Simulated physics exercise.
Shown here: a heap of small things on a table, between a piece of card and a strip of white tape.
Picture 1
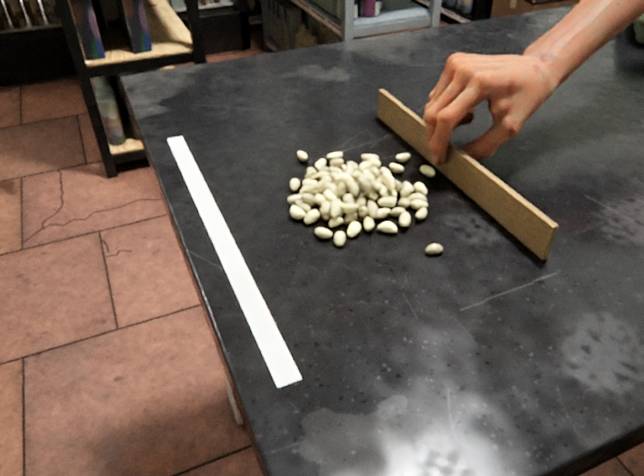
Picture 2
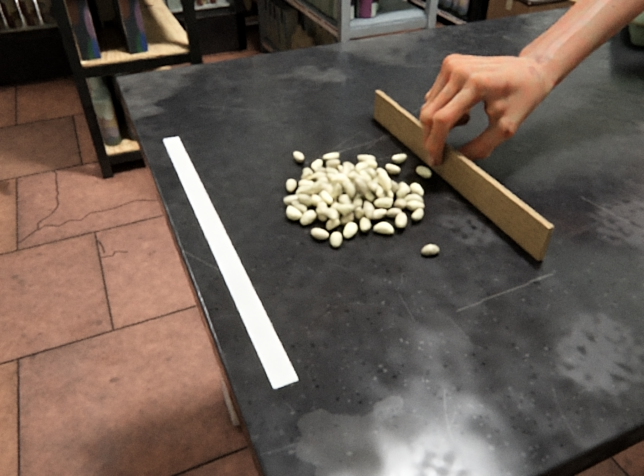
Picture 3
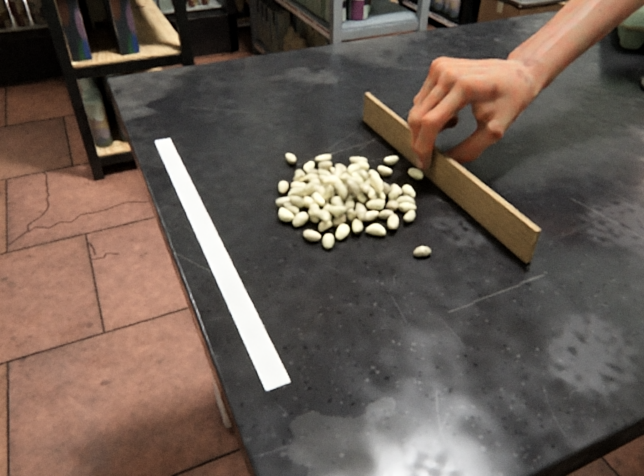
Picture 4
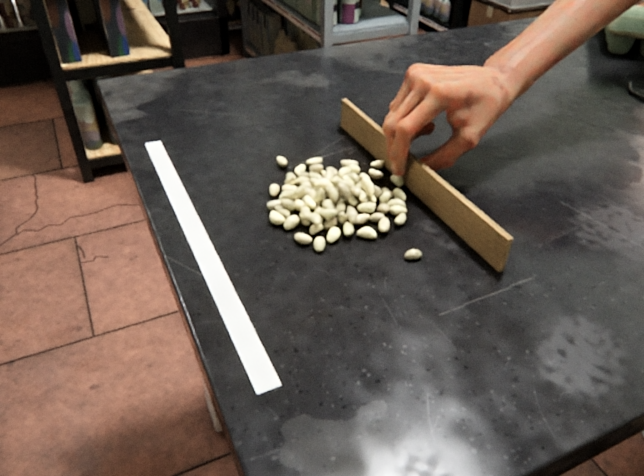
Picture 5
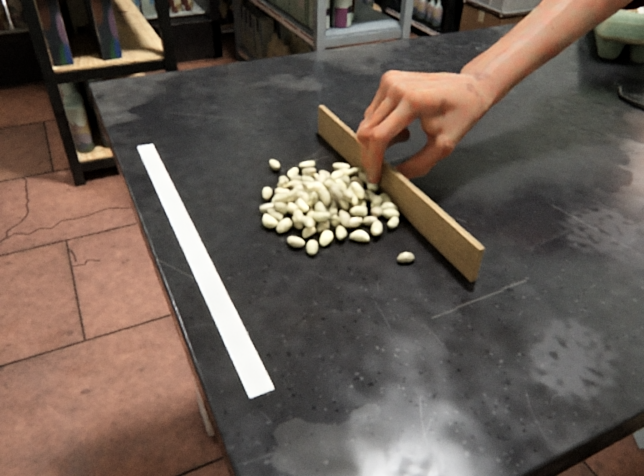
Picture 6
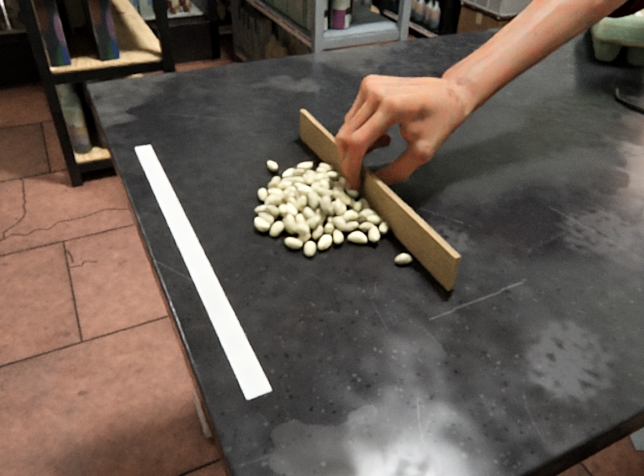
The clip opens on a loose heap of pale beans on a dark tabletop, with a white strip to the left and a hand holding a flat tan piece upright on the right. The hand slides the piece leftward until it meets the heap, nudging beans along its right side while most of the pile barely shifts.
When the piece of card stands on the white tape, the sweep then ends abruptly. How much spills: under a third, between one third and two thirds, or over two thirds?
Over two thirds.
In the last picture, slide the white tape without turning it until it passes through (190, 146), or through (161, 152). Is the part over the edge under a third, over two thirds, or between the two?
For the first line it's below one third, and for the second it's the middle third.
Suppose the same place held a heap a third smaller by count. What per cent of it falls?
Roughly 70 per cent of the heap.
Shortly afterwards, piece of card still moving, near (273, 190); heap all on the table, its front near (174, 251).
Next, piece of card stopped at the white tape; heap near two thirds over the edge.
Some moments later, piece of card stopped at the white tape; heap the bulk over the edge.
In the end, piece of card stopped at the white tape; heap the bulk over the edge.
